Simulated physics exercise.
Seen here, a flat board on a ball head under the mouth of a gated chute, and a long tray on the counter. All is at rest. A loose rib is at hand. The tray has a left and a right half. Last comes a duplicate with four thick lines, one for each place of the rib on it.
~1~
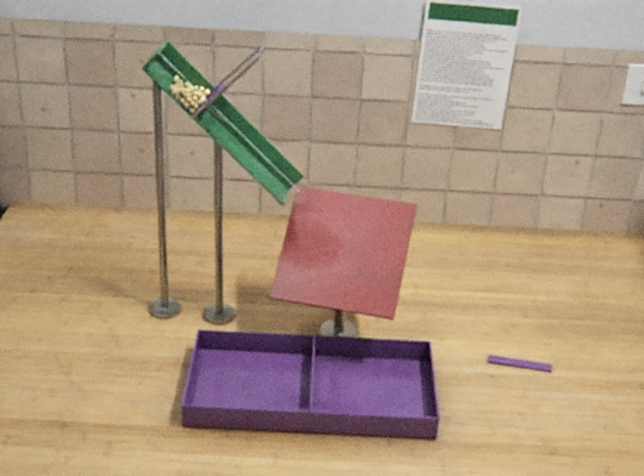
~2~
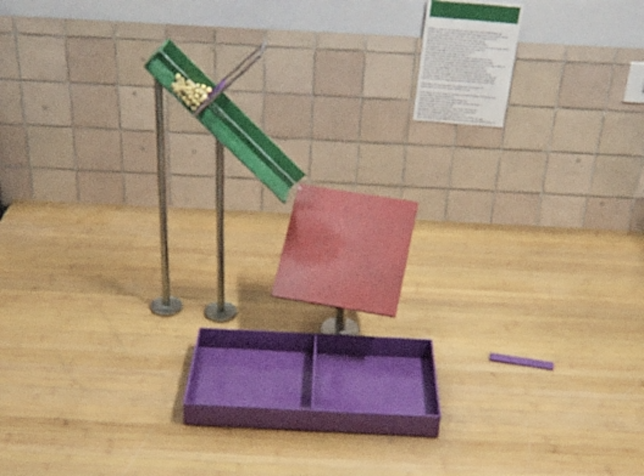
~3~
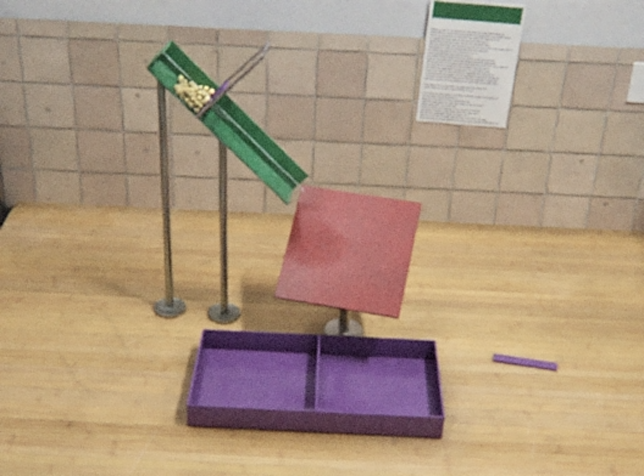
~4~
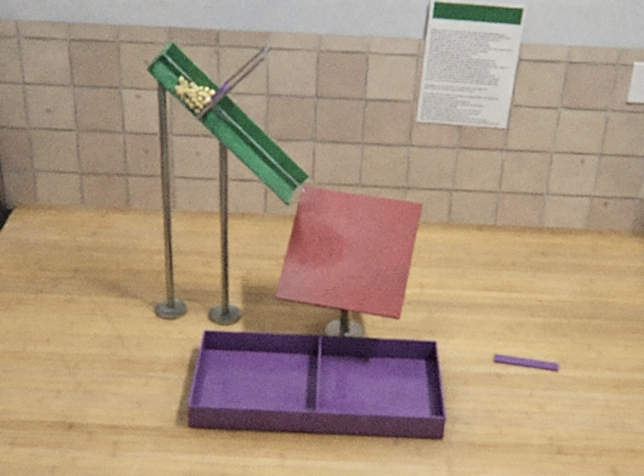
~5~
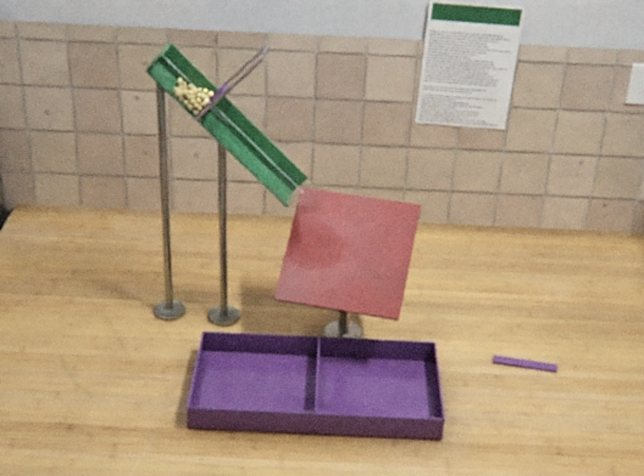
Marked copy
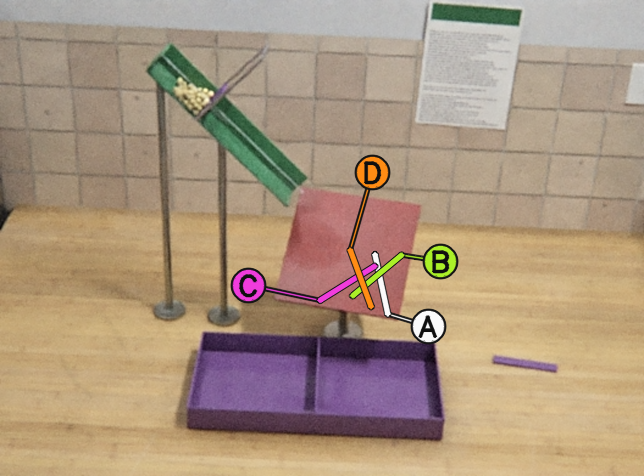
A long purple tray with a divider sits on a light wooden counter before a beige tiled wall, seen from the front and slightly above. Behind it a tilted red board stands on a short support, below a green chute on two metal poles holding pale beans behind a purple gate, with a purple strip lying at right. Nothing in the scene moves; only the camera shifts very slightly.
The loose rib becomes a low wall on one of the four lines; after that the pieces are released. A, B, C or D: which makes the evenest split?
Line B does it best.
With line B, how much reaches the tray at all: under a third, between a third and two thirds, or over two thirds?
It is over two thirds.
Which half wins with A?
The right half.
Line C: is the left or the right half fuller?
The left half.
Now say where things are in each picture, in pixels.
Load behind the gate (190, 96), soya beans; lip of the chute (286, 198), sloping fairly steeply, in the first picture.
Middle of the board (346, 248), tilted fairly steeply; middle of its low edge (332, 306); of its high edge (358, 193), in the second picture.
Front corners of the tray (188, 405) and (444, 417); front end of its middle wall (316, 411); gate still shut (222, 90), in the third picture.
Middle of the load (195, 96); lip (291, 198), in the fourth picture.
Middle of the load (194, 98); lip (290, 199), in the fifth picture.
On the marked copy, line A from (374, 254) to (387, 314); line B from (401, 255) to (352, 295); line C from (374, 266) to (319, 300); line D from (350, 250) to (371, 306).
With A, of what is caught, roughly a quarter in the left half, the larger part in the right.
With B, of what is caught, roughly half in the left half, roughly half in the right.
With C, of what is caught, the larger part in the left half, roughly a quarter in the right.
With D, of what is caught, roughly a quarter in the left half, the larger part in the right.
